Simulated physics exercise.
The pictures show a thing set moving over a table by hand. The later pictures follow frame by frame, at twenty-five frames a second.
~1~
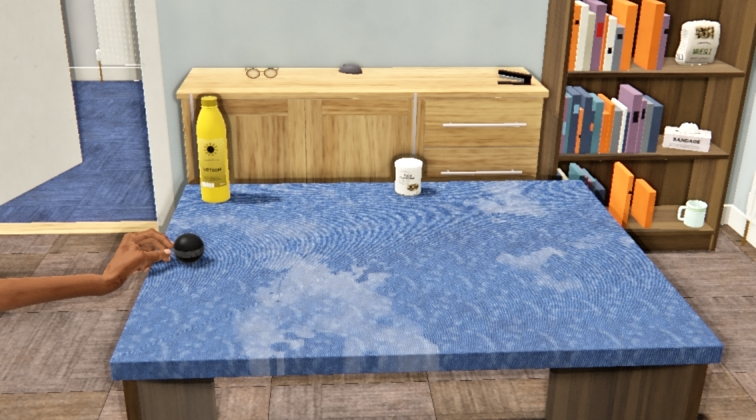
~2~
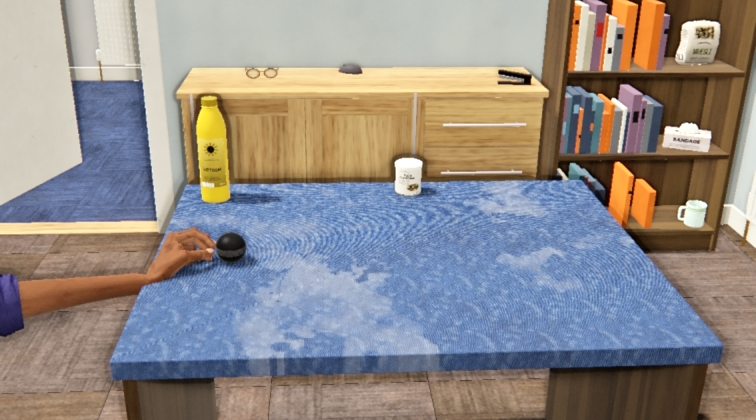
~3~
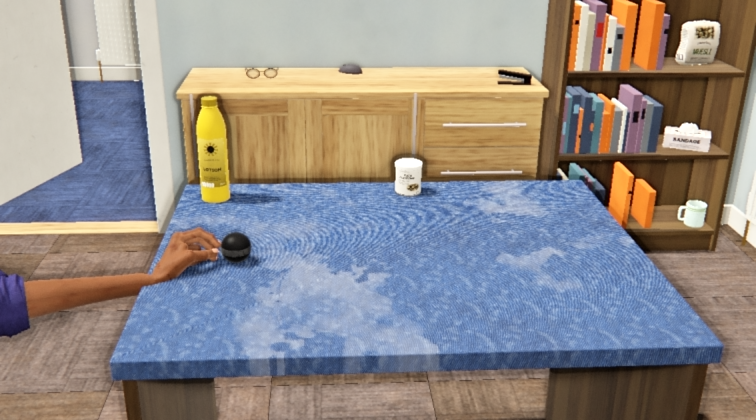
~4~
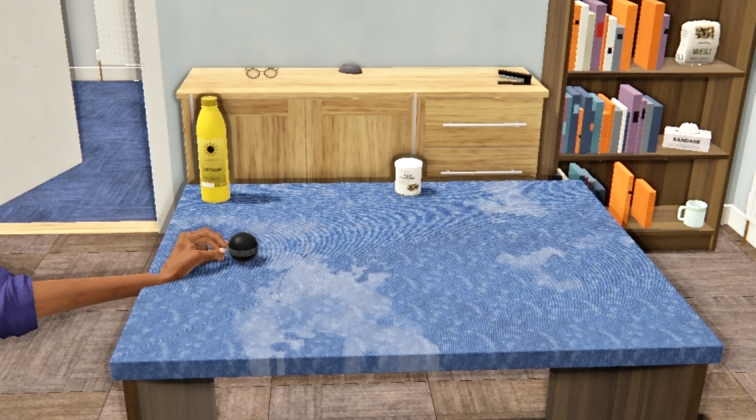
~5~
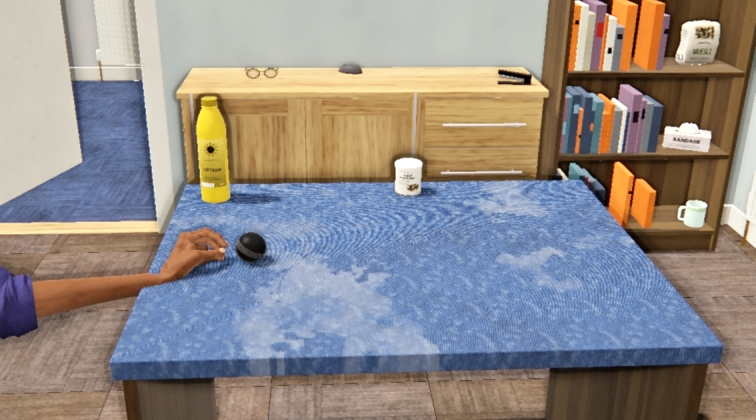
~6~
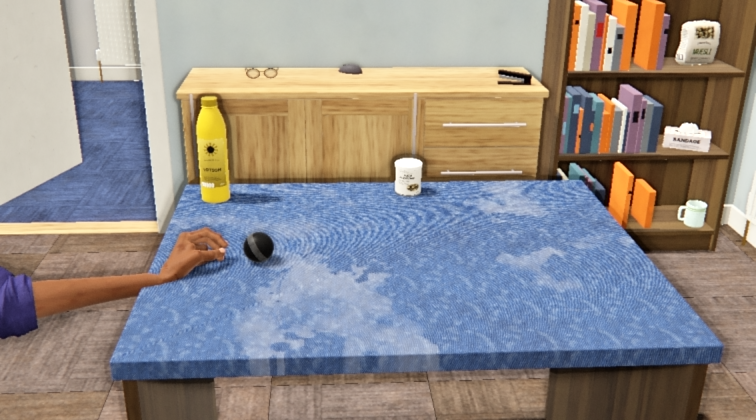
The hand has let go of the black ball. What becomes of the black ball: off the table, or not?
The black ball stays on the table.
Then, 0.10 s later than the last frame, black ball moved about its own width near (276, 247).
Then, 0.30 s later than the last frame, black ball moved well along near (308, 246).
Then, 0.50 s later than the last frame, black ball moved well along near (332, 246).
Then, 0.90 s later than the last frame, black ball moved well along near (362, 246).
When it is over, moved from the start, black ball. End places, in pixels of the last picture, black ball near (367, 246).
